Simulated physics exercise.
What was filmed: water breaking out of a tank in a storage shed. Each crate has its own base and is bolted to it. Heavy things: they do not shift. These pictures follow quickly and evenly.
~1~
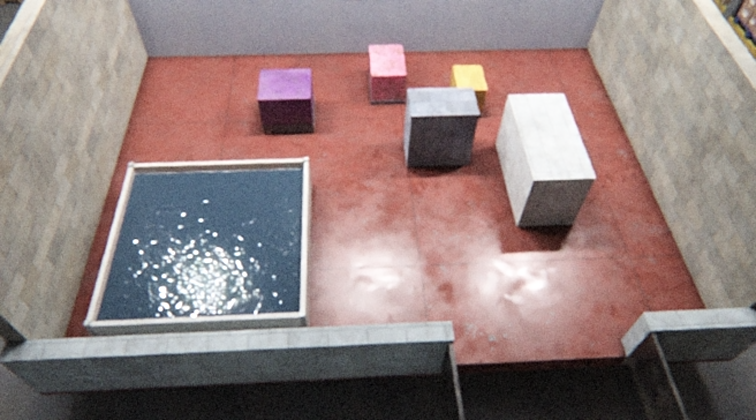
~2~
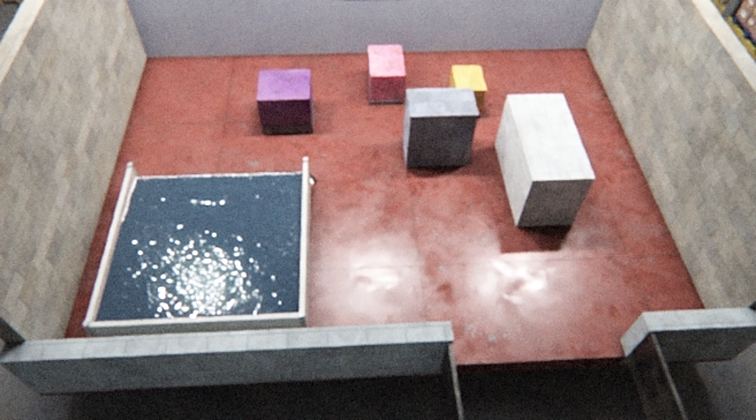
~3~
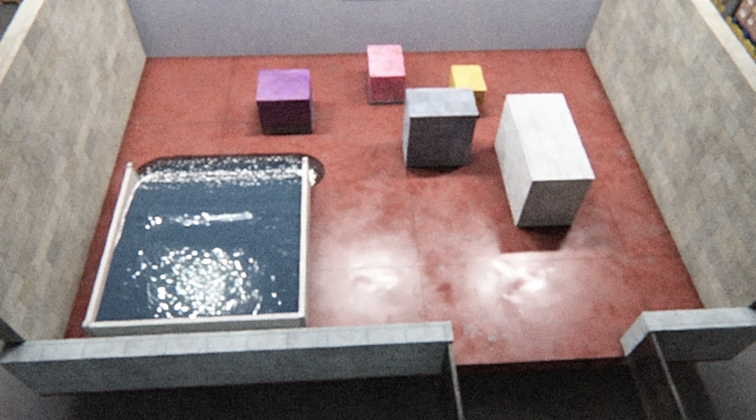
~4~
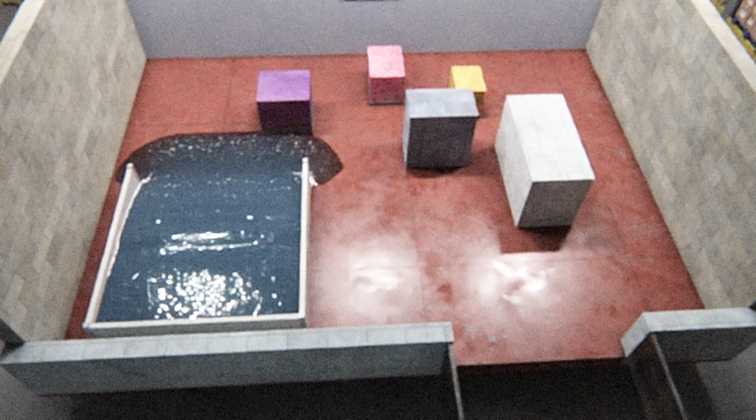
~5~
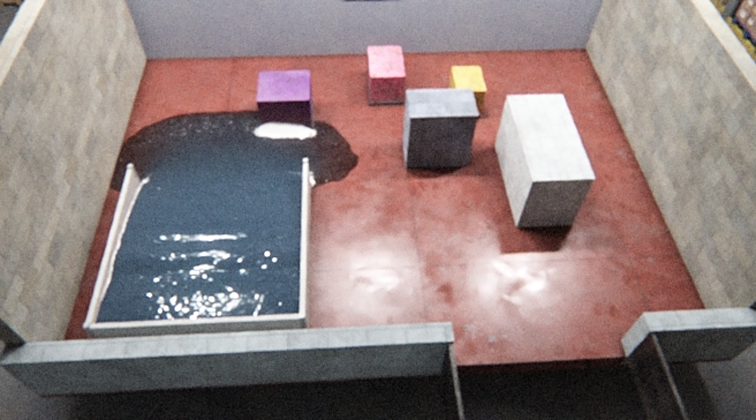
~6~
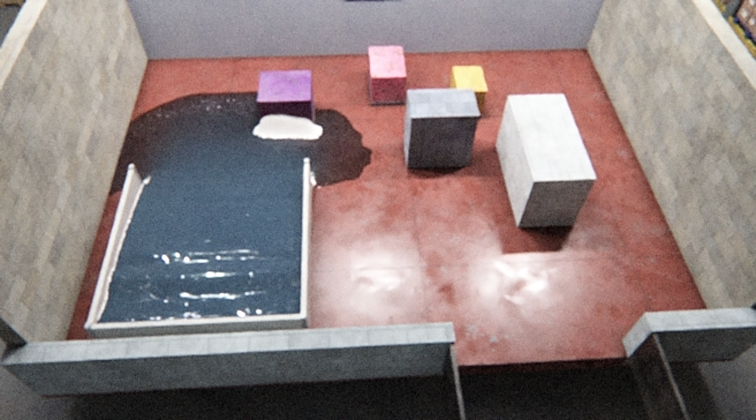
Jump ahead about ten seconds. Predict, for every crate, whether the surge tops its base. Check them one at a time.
Outcome: The yellow crate will not stay dry, the pink crate will not stay dry, the purple crate will not stay dry.
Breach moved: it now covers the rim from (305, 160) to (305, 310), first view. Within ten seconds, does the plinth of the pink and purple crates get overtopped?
Well, the pink crate gets reached, and the purple crate is never reached as well.
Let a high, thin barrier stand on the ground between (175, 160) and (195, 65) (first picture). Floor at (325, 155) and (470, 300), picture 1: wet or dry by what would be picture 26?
In order, I'd call them inundated and bare.
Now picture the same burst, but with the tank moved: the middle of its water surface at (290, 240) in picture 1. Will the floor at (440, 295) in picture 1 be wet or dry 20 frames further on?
That spot: Bare.
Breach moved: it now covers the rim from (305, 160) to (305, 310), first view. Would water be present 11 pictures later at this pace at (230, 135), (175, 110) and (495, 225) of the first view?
Spot one spared, spot two spared, spot three inundated.
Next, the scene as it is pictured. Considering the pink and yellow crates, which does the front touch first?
The pink one.
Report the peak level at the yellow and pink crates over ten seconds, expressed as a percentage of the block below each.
Around 260 in a hundred for the first and 310 in a hundred for the second.
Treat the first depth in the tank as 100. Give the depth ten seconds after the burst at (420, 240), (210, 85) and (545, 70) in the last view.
Estimate: 6, 16, 16 %.
A moment on, water covers 25 % of the floor; the yellow crate not reached, the pink crate water round its plinth, the purple crate water round its plinth.
Next, water covers 35 % of the floor; the yellow crate water round its plinth, the pink crate water round its plinth, the purple crate water round its plinth.
Then, water covers 45 % of the floor; the yellow crate water round its plinth, the pink crate water round its plinth, the purple crate water round its plinth.
Later, water covers 80 % of the floor; the yellow crate water round its plinth, the pink crate water round its plinth, the purple crate water round its plinth.
In the end, water covers 100 % of the floor; the yellow crate was topped, the pink crate was topped, the purple crate was topped.
